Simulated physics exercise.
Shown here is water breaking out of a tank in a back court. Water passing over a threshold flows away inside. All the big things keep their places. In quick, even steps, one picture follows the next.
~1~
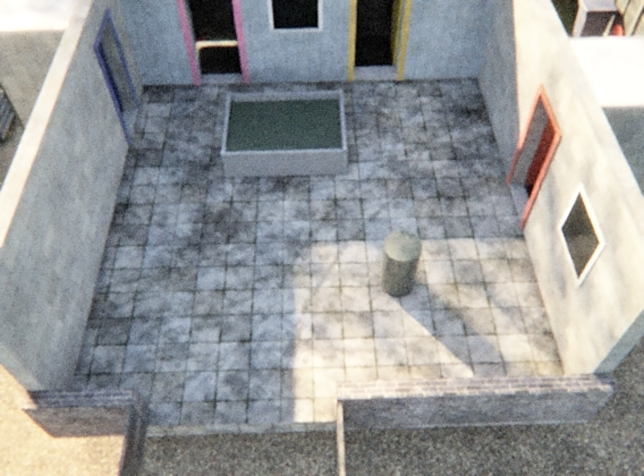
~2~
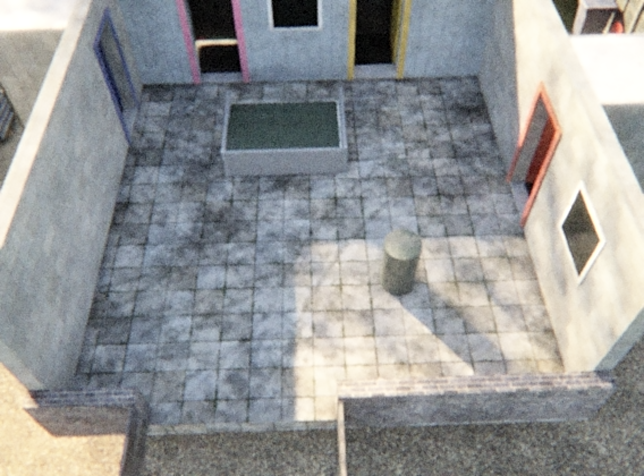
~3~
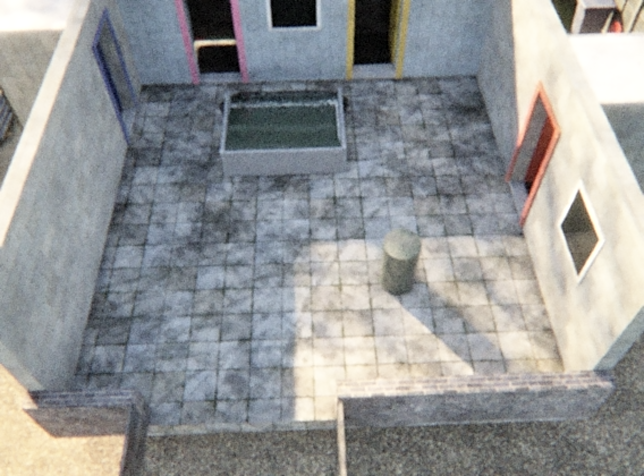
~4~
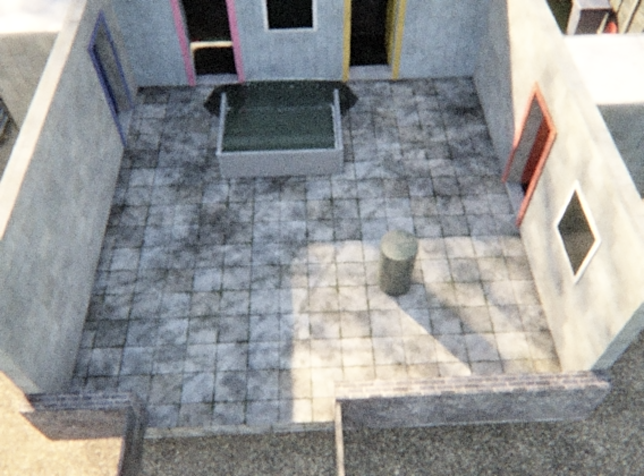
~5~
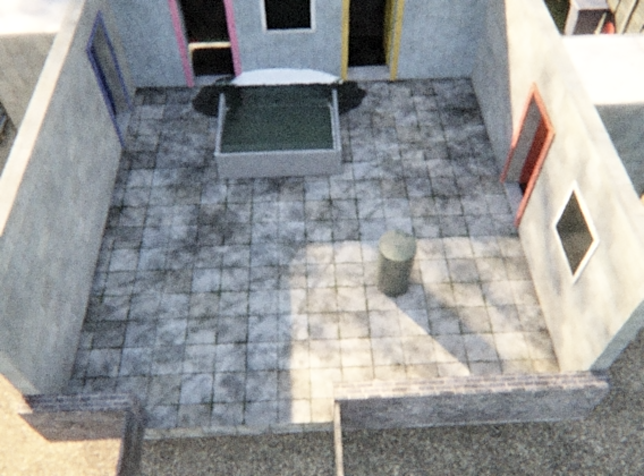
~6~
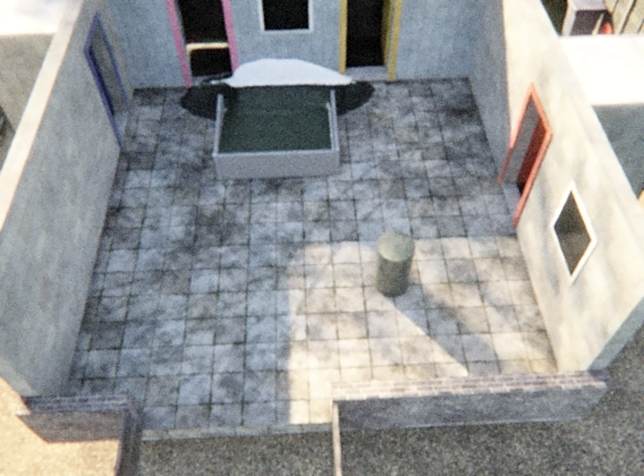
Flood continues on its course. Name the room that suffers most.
Pink.
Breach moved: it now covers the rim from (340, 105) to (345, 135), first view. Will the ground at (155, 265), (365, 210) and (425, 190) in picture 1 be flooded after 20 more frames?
Untouched, untouched, soaked.
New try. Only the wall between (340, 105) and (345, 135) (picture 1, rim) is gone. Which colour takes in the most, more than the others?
It's the red door.
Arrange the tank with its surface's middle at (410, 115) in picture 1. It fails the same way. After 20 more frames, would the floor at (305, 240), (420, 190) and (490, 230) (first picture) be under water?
Point by point, the spots are not hit, not hit and hit.
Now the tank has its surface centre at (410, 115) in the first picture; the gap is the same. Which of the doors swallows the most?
I'd say the yellow door.
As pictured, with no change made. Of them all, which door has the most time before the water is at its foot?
The final one is the one in red.
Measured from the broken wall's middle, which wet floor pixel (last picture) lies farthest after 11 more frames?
Pixel estimate: (467, 80).
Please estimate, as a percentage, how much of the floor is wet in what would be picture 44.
It should be close to 65 %.
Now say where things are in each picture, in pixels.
The first picture shows still water in the tank at (285, 124).
In the second picture, water pours out on the tank's far side and has run to a hidden place.
In the third picture, water pours out on the tank's far side and has run to a hidden place.
In the fourth picture, the front is at (221, 91), out from the gap on the tank's far side.
In the fifth picture, water pours out on the tank's far side and has run to (208, 86).
In the sixth picture, water pours out on the tank's far side and has run to (194, 87).
A moment on, water covers 10 % of the floor; blue door not reached, pink door some in, yellow door wet at the sill, nothing in, red door not reached.
Next, water covers 20 % of the floor; blue door wet at the sill, nothing in, pink door a lot in, yellow door wet at the sill, nothing in, red door not reached.
Then, water covers 30 % of the floor; blue door a trickle in, pink door a lot in, yellow door a trickle in, red door wet at the sill, nothing in.
Later, water covers 65 % of the floor; blue door some in, pink door a lot in, yellow door a trickle in, red door wet at the sill, nothing in.
In the end, water covers 90 % of the floor; blue door some in, pink door a lot in, yellow door a trickle in, red door wet at the sill, nothing in; the pink door has let in the most.
